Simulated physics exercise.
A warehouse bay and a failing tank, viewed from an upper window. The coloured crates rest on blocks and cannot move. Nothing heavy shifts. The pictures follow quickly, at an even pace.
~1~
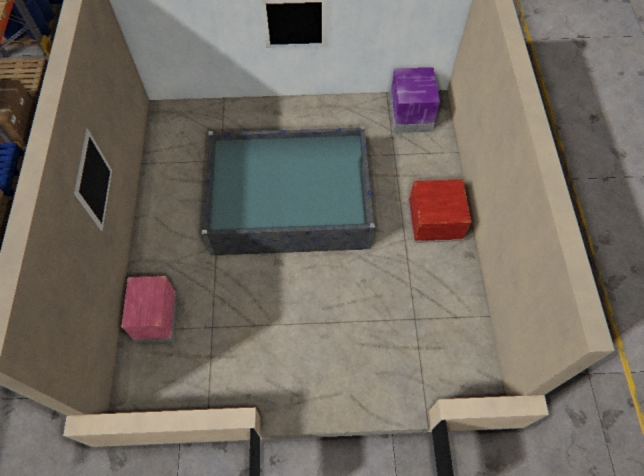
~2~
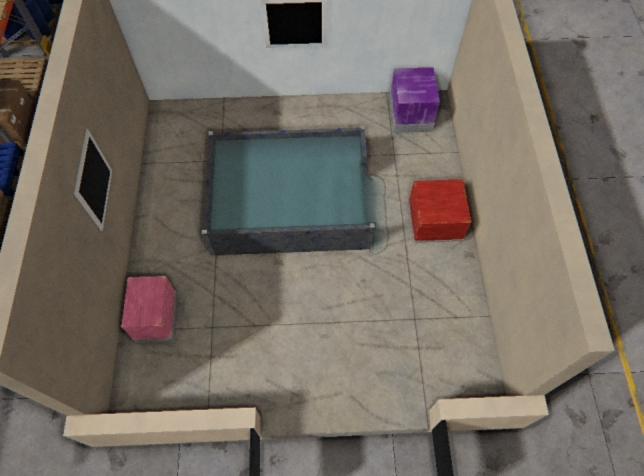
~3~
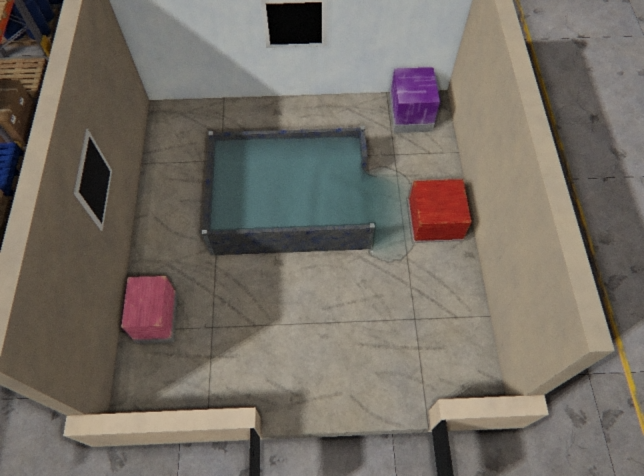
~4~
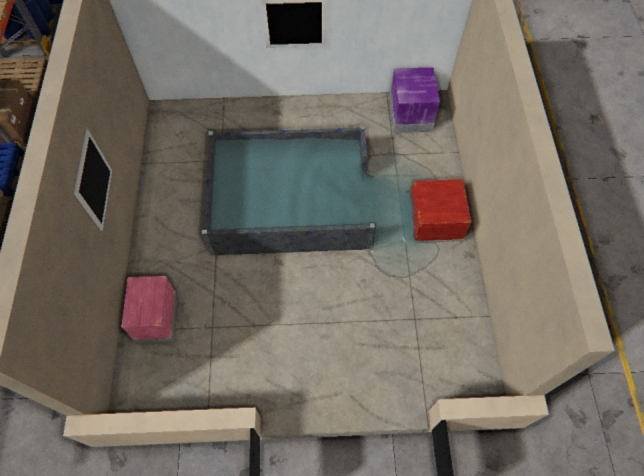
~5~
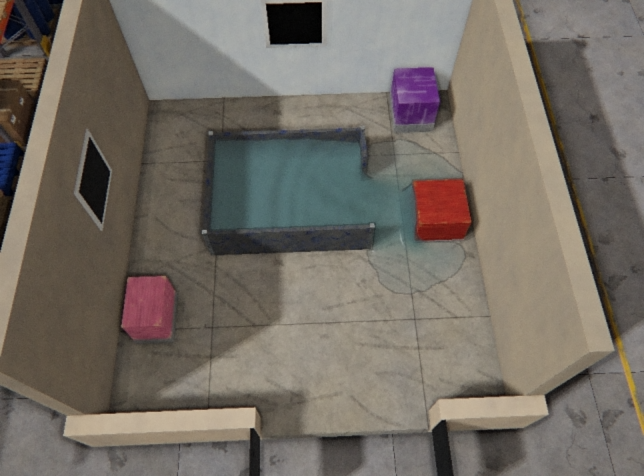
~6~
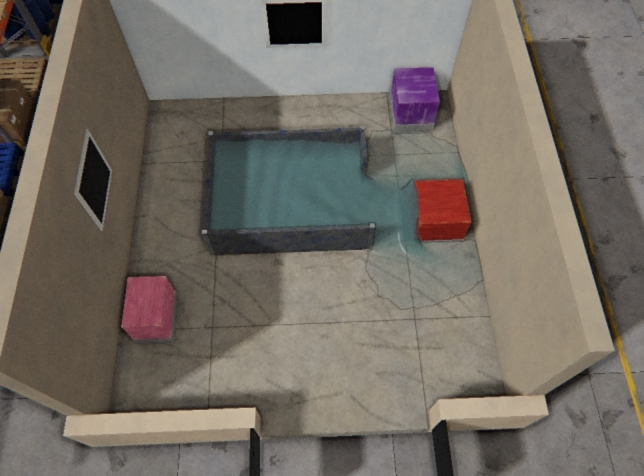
A warehouse bay with beige side walls and a pale back wall is seen from high above, the view staying still. A dark-rimmed tank of teal water sits near the middle, with a pink box at lower left, a red box to its right and a purple box at upper right. The tank's right side opens, and water pours out, reaches the red box and spreads around it across the floor.
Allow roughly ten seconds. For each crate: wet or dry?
In the end the purple crate will be hit by the water; the pink crate will be spared; the red crate will be hit by the water.
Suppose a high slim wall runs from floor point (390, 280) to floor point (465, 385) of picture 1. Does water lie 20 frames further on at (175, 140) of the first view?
At that place: Not flooded.
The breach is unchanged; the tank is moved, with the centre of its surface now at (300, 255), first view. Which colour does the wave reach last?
The pink one comes last.
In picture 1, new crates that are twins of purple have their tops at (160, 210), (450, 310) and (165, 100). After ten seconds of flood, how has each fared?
Stays clear, then is reached, then stays clear.
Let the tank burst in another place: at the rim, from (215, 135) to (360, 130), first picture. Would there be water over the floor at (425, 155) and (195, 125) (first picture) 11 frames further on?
Well, the first one's sitting in a puddle and the next one's sitting in a puddle.
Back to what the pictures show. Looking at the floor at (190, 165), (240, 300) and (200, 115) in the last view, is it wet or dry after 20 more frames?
First spared, second spared, third inundated.
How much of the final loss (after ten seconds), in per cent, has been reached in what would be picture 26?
My figure: 25 percent.
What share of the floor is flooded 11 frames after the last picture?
That works out at 40 %.
A moment on, water covers 25 % of the floor; the purple crate water round its plinth, the pink crate not reached, the red crate water round its plinth.
Next, water covers 40 % of the floor; the purple crate water round its plinth, the pink crate not reached, the red crate water round its plinth.
Then, water covers 50 % of the floor; the purple crate water round its plinth, the pink crate not reached, the red crate water round its plinth.
Later, water covers 85 % of the floor; the purple crate water round its plinth, the pink crate water round its plinth, the red crate water round its plinth.
In the end, water covers 100 % of the floor; the purple crate was topped, the pink crate stayed above the water, the red crate was topped.
